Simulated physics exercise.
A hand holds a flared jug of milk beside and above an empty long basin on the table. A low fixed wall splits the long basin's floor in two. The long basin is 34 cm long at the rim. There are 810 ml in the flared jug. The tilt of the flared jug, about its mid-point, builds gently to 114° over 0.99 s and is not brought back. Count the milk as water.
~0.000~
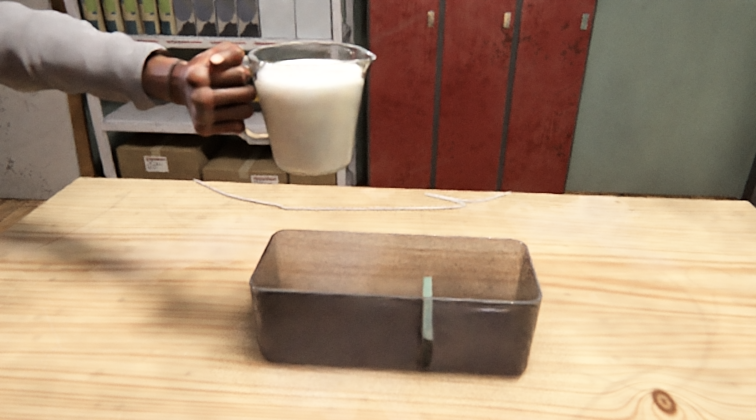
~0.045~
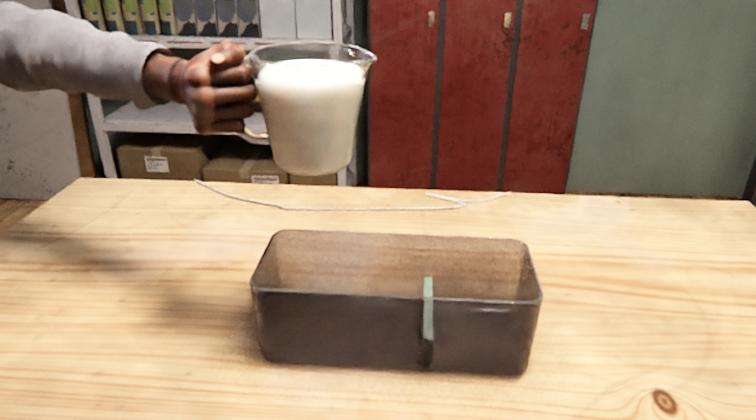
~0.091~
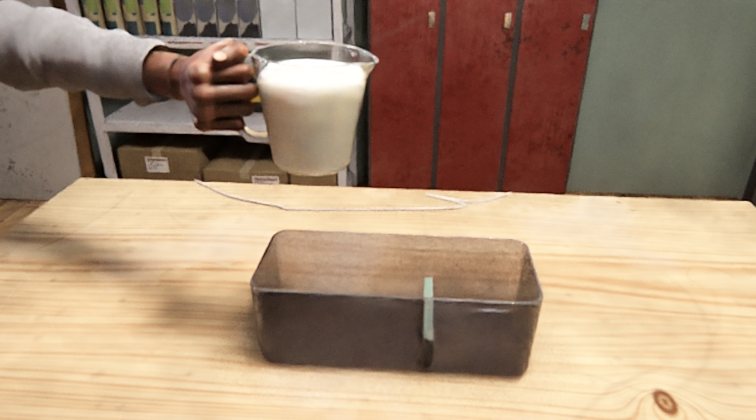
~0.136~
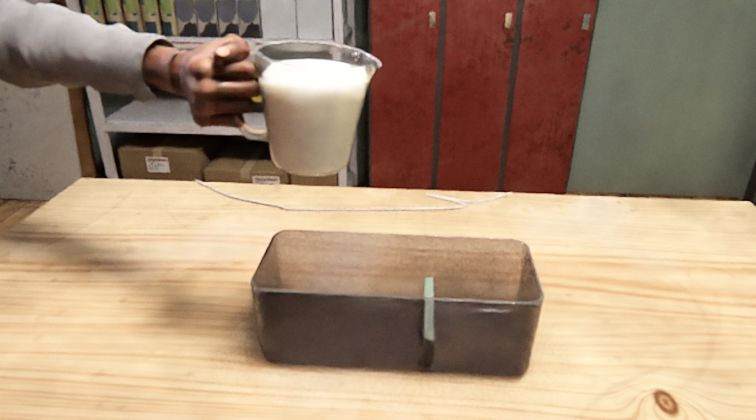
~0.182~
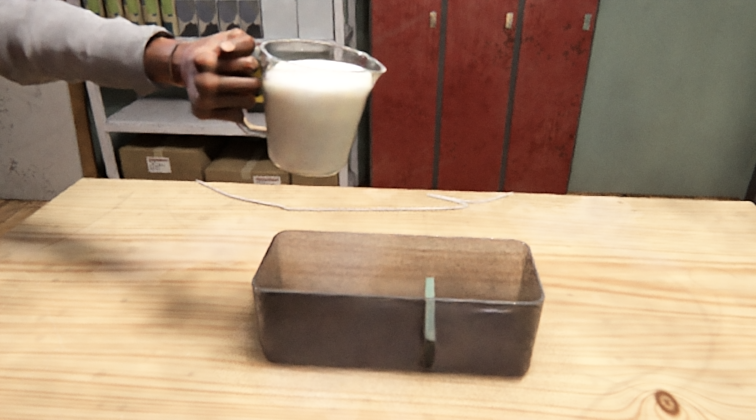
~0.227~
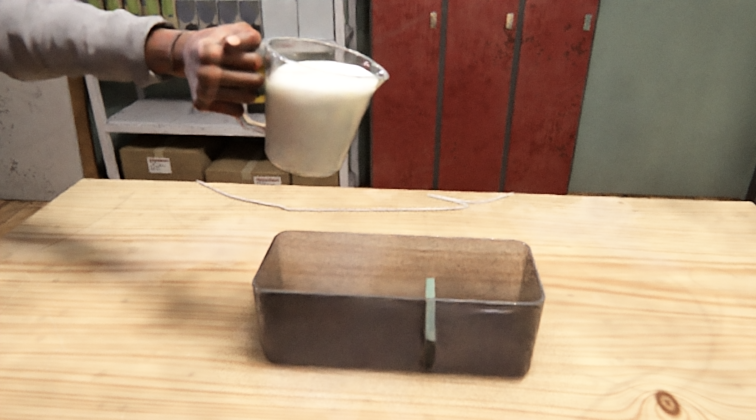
A dark-skinned hand in a grey sleeve, reaching in from the left, holds a clear, flared jug of milk above a pale wooden table, seen from the front and slightly above. Below sits an empty, smoky-brown long basin with a green strip on its front, a thin white cord behind it, shelves and red lockers beyond. The hand gently tilts the jug rightward, the milk staying inside, while the camera stays still.
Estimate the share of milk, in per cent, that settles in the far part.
About 63 per cent.
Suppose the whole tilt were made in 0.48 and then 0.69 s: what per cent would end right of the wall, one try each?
First 30, then 45 per cent.
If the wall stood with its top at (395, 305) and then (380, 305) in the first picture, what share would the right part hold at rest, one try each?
First 90, then 95 per cent.
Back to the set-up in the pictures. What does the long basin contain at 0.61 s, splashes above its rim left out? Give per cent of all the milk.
Near 6 in a hundred.
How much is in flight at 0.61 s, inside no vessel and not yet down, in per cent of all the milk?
Near 28 in a hundred.
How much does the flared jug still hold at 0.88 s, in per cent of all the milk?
Some 10 per cent.
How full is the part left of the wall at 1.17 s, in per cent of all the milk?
Near 34 in a hundred.
Then, 0.61 s in, the tilt is 77° and 67 per cent is still to pour, 0 is left of the wall and 6 right of it.
Then, 0.88 s in, the tilt is 111° and 10 per cent is still to pour, 11 is left of the wall and 57 right of it.
Then, 1.17 s in, the tilt is 114° and 0 per cent is still to pour, 34 is left of the wall and 63 right of it.
Then, 1.49 s in, the tilt is 114° and 0 per cent is still to pour, 35 is left of the wall and 63 right of it.
Finally, 35 per cent lies left of the wall, 63 right of it and 2 outside.
